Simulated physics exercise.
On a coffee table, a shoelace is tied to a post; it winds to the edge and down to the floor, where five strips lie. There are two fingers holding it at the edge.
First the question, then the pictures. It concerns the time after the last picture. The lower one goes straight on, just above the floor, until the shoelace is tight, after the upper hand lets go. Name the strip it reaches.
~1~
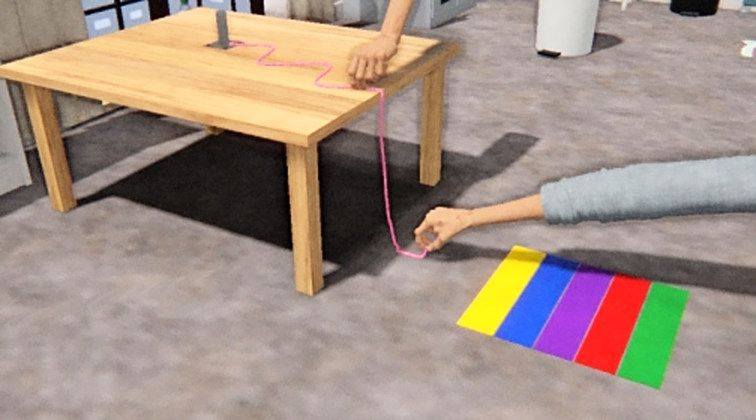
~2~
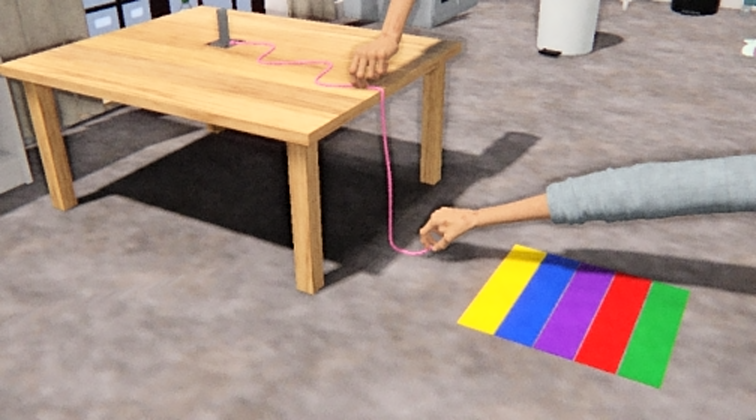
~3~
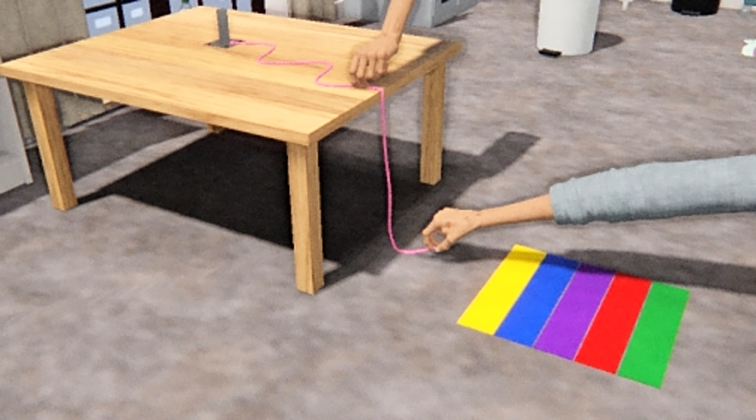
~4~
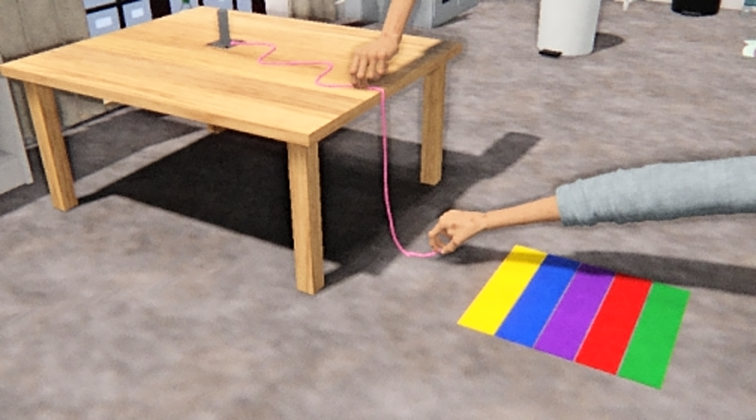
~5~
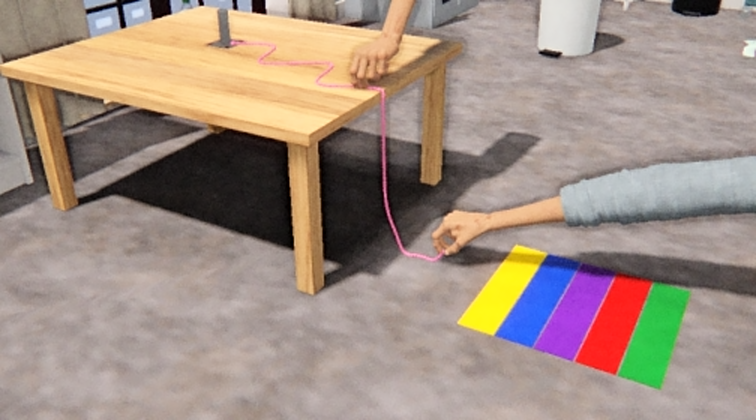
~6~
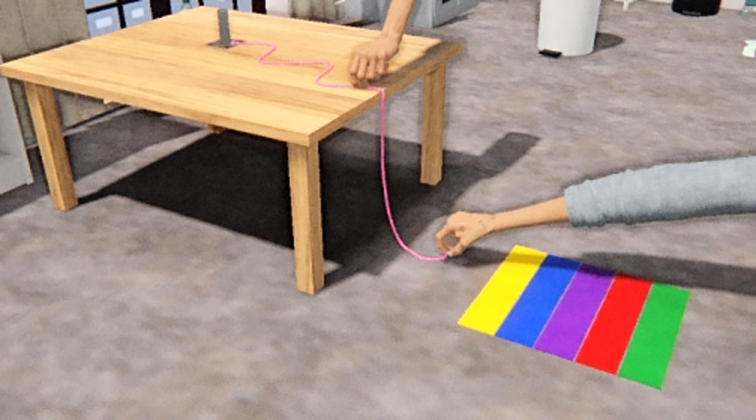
The green strip.
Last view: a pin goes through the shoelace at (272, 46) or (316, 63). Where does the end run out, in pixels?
I'd put it around (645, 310) the first time and around (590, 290) the second.
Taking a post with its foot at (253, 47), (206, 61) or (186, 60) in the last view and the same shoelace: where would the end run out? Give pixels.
Results per try: (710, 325); (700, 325); (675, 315).
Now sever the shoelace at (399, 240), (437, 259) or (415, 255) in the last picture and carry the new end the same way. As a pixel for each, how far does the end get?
In order, it ends up near (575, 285), (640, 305) and (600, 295).
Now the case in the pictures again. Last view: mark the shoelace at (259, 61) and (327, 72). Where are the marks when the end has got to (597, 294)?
They end up close to (292, 61) and (370, 83).
Soon after, end near (597, 294); over purple.
After that, end near (637, 305); over red.
At the stop, end near (661, 312); over green. The green one.
